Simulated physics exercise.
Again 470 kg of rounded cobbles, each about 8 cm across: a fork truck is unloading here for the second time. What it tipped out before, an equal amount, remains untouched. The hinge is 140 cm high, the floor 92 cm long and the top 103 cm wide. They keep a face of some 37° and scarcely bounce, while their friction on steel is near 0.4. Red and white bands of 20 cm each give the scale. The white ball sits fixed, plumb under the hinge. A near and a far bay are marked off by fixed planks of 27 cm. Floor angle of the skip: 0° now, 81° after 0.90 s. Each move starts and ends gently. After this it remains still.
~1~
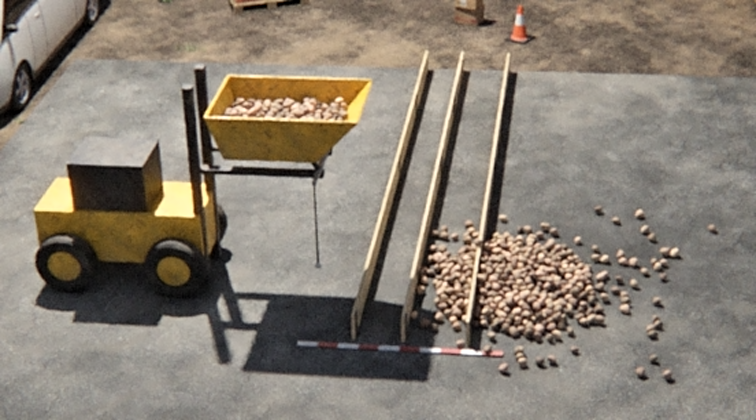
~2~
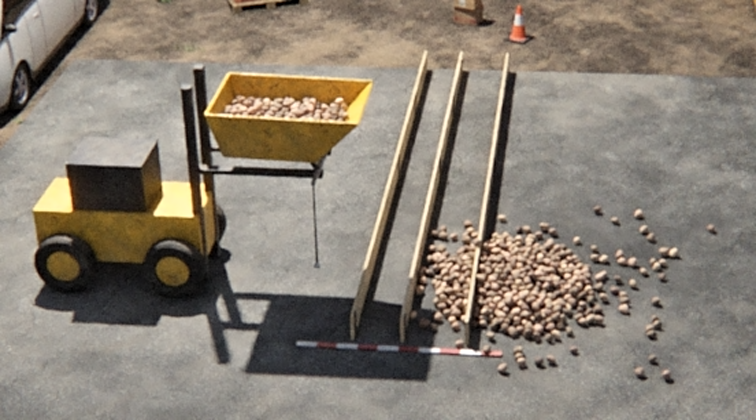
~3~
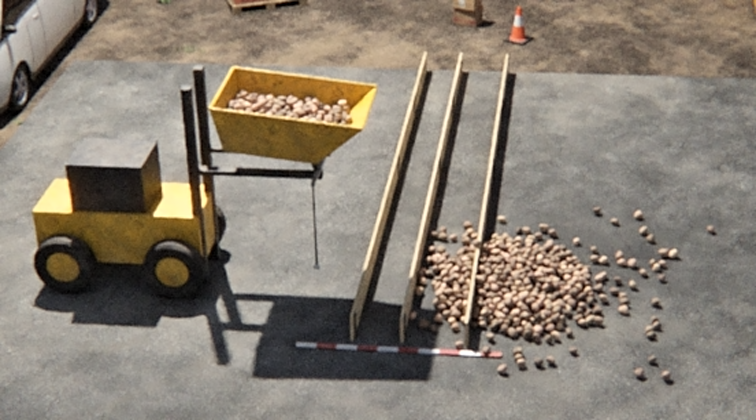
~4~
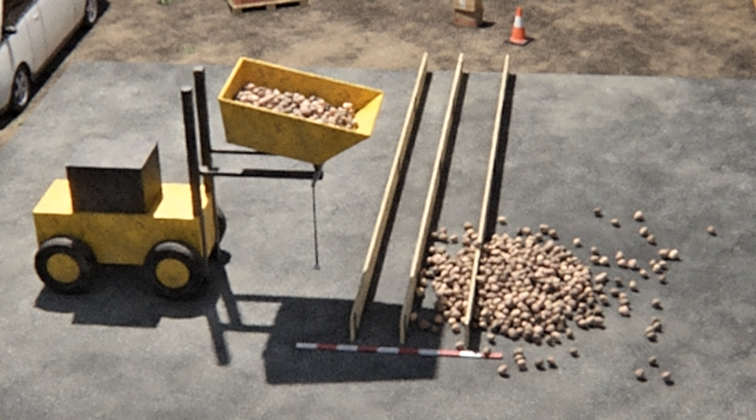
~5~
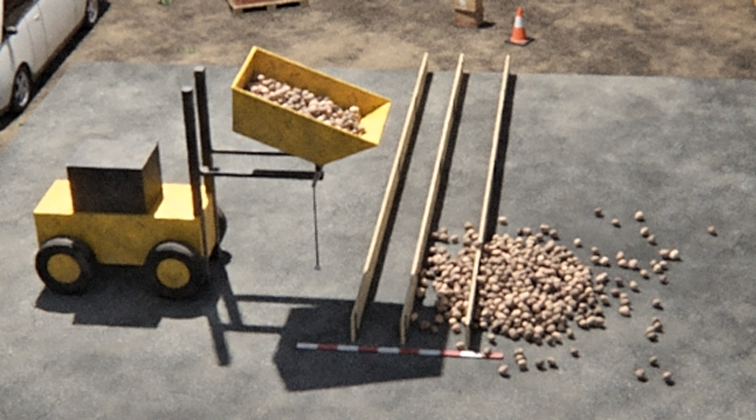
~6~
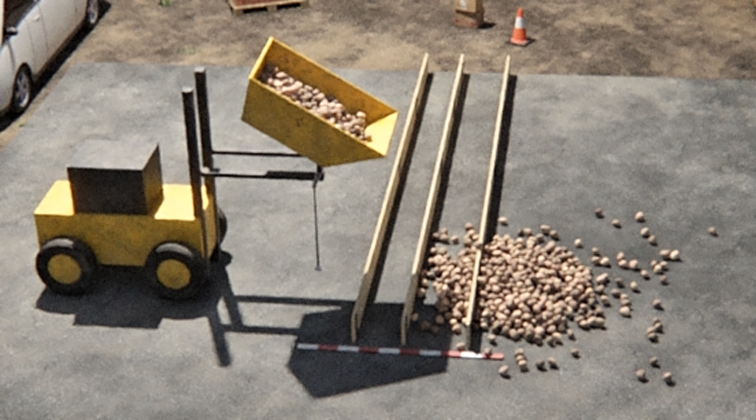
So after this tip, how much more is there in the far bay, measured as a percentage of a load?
About 76 out of 100.
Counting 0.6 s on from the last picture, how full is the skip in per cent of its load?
Some 75 percent, roughly.
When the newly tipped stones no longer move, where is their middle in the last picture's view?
The middle lies near (453, 275) in the last picture.
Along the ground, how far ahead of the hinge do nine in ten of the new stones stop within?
That's roughly 190 cm.
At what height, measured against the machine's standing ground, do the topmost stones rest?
Roughly 44 cm above that ground.
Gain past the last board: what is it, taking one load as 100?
Approximately 25 parts per hundred.
Then, 0.3 s after the last picture the floor is at 69°; in per cent of one load, 100 in the skip, 23 in the far bay, 75 past the last board; the foremost stones are at (671, 278).
Then, 0.6 s after the last picture the floor is at 81°; in per cent of one load, 74 in the skip, 7 in the near bay, 43 in the far bay, 75 past the last board; the foremost stones are at (671, 278).
Then, 1.0 s after the last picture the floor is at 81°; in per cent of one load, 11 in the skip, 4 in the near bay, 95 in the far bay, 88 past the last board; the foremost stones are at (671, 278).
Then, 3.6 s after the last picture the floor is at 81°; in per cent of one load, 0 in the skip, 99 in the far bay, 100 past the last board; the foremost stones are at (682, 277). Net gain in the far bay, 76.
